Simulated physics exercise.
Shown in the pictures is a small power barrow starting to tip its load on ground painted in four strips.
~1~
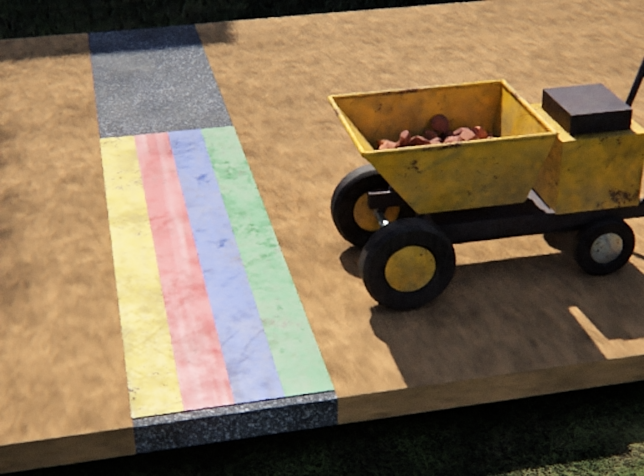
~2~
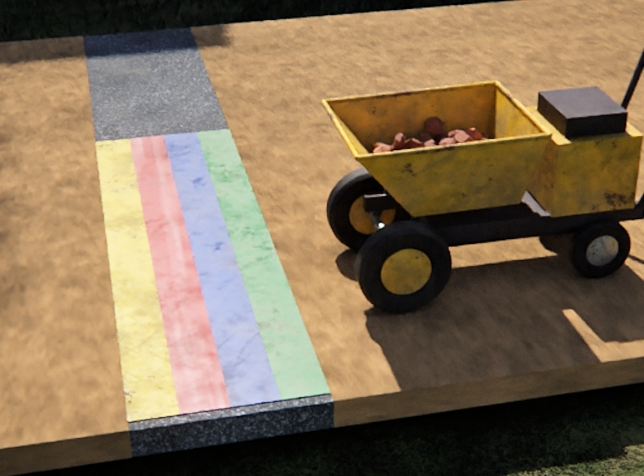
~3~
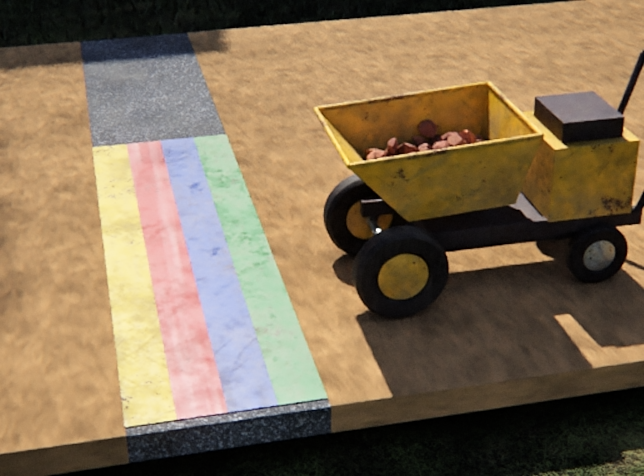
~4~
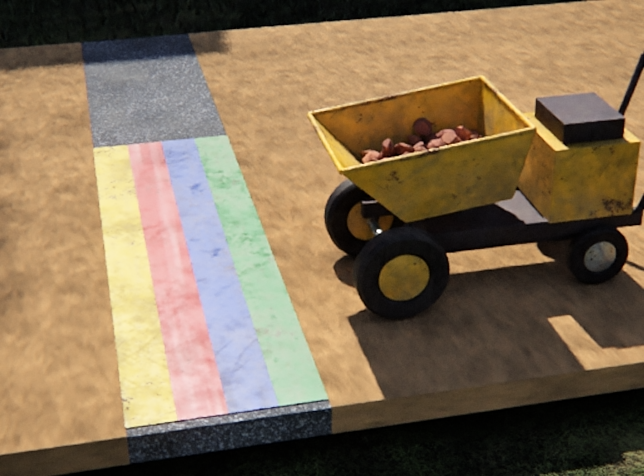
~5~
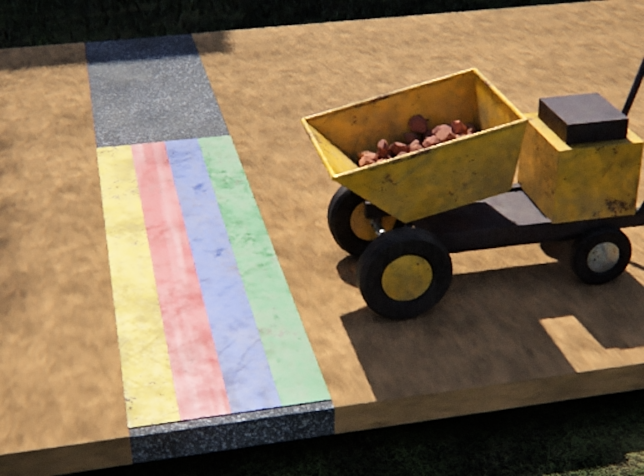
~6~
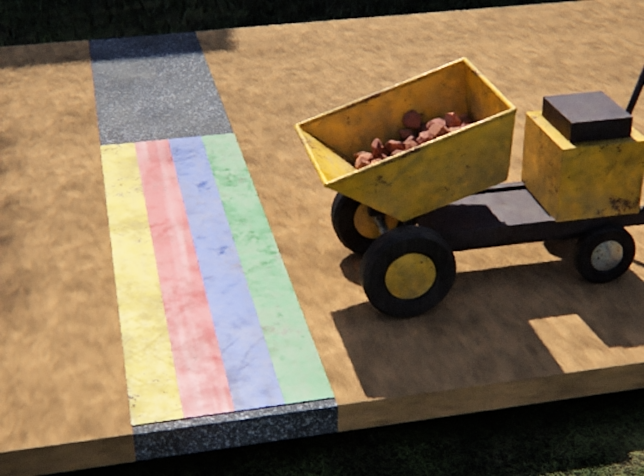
The yellow skip of a small barrow tilts gradually toward the painted strips on the left.
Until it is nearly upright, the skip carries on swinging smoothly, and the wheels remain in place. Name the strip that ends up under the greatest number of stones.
That would be the blue strip.
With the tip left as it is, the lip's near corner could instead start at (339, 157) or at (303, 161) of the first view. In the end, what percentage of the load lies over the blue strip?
From the first spot you get 40 percent, and from the second 10 percent.
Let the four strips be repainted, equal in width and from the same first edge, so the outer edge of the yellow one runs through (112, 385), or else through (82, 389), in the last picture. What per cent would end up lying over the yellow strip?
Shares: 0 %; then 0 %.
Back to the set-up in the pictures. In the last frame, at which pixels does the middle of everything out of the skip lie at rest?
Last view, resting centre - approx. (226, 295).
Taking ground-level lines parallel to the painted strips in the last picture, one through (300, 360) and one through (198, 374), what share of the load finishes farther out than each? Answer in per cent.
I reckon some 80 per cent and some 10 per cent.
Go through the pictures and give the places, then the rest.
Lip of the skip at (364, 155), level; top of the load at (454, 143), lumps of rubble; green strip at (294, 349); blue strip at (247, 355); red strip at (200, 361); yellow strip at (151, 368), in the first frame.
Lip of the skip at (358, 159), level; top of the load at (467, 160), in the second frame.
Lip of the skip at (349, 166), tipped barely; top of the load at (461, 162), in the third frame.
Lip of the skip at (342, 172), tipped a little; top of the load at (452, 141), in the fourth frame.
Lip of the skip at (335, 179), tipped a little; top of the load at (453, 152), in the fifth frame.
Lip of the skip at (327, 185), tipped clearly; top of the load at (463, 135); green strip at (295, 356); blue strip at (247, 362); red strip at (200, 369); yellow strip at (151, 375), in the sixth frame.
Soon, skip tipped steeply; all in the skip.
A while on, skip tipped steeply; nearly all in the skip; a stray few over the green strip; a stray few over the blue strip; a stray few over the red strip.
Towards the end, skip tipped right over; about a third in the skip; a small part over the green strip; about a third over the blue strip; about a quarter over the red strip; a stray few over the yellow strip; a stray few off the paint.
Finally, skip tipped right over; about a quarter in the skip; about a quarter over the green strip; about a third over the blue strip; about a quarter over the red strip; a stray few over the yellow strip; a stray few off the paint.
